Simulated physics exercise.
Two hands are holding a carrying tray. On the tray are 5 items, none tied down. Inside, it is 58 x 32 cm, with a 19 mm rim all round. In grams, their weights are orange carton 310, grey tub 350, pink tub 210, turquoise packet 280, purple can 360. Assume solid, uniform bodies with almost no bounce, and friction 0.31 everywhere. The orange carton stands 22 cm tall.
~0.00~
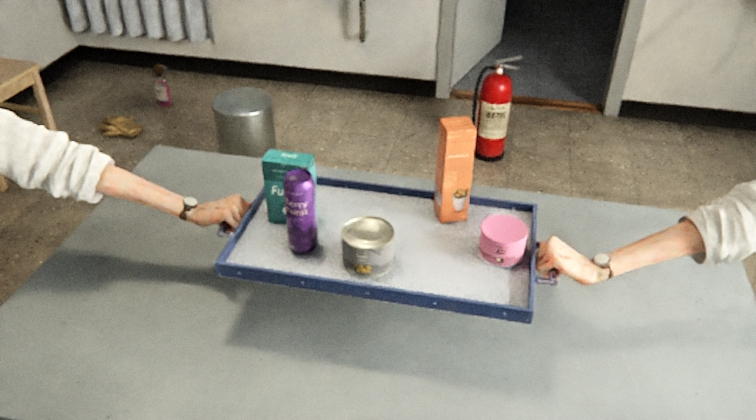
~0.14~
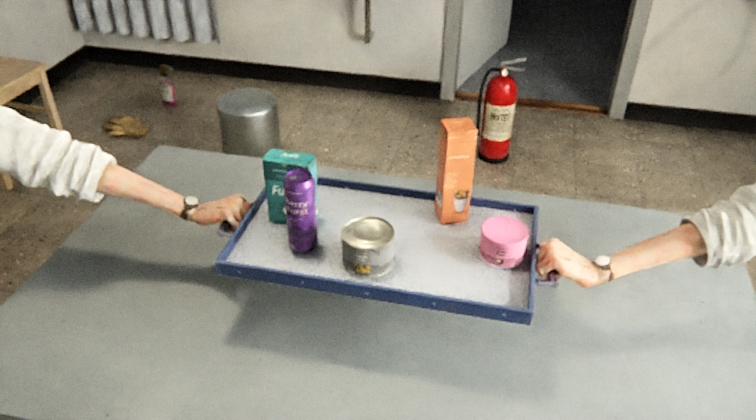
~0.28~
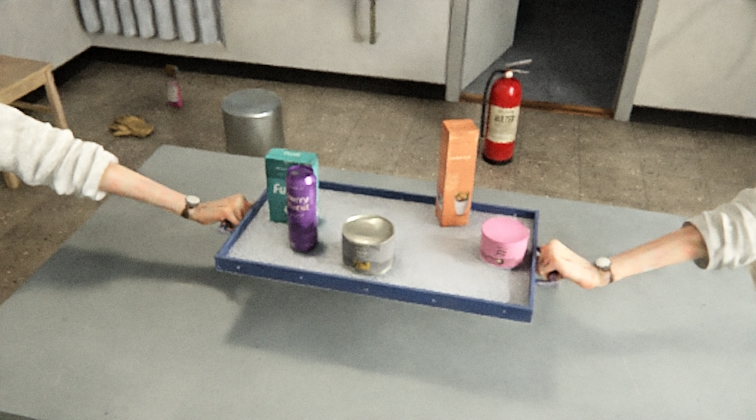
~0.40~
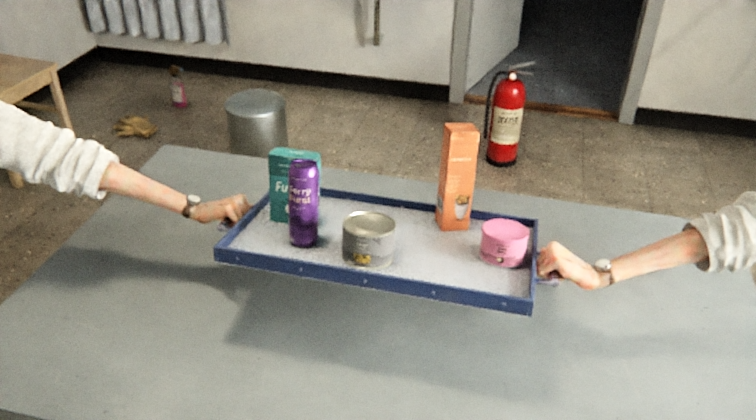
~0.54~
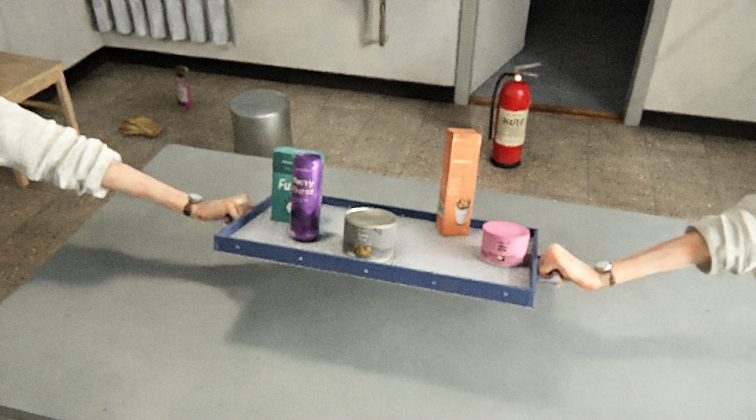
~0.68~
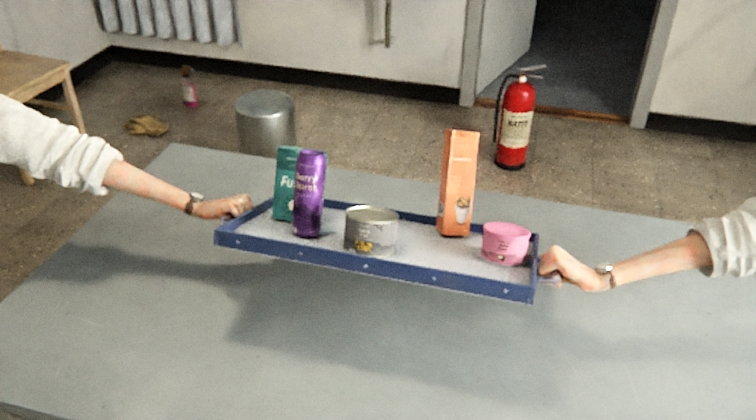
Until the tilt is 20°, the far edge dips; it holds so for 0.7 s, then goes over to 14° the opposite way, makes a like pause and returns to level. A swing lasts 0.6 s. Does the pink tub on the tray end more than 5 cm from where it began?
Yes, it ends further away.
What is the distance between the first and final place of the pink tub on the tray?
About 11 cm.
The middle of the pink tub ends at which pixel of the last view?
You'll find it at about (510, 215).
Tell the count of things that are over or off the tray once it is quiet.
Total: 3.
Around 1.28 s, tray tilted 20°, far edge down; orange carton and turquoise packet now off the tray; pink tub shifted 11 cm near (508, 230); purple can tipped 4° against what carries it.
Around 1.78 s, tray tilted 5°, near edge down; purple can now off the tray; pink tub shifted 11 cm near (511, 212); grey tub shifted 19 cm.
Finally (3.7 s), off the tray, orange carton, turquoise packet and purple can; not toppled but over 5 cm from the start, grey tub and pink tub. In the last view, pink tub near (510, 215).
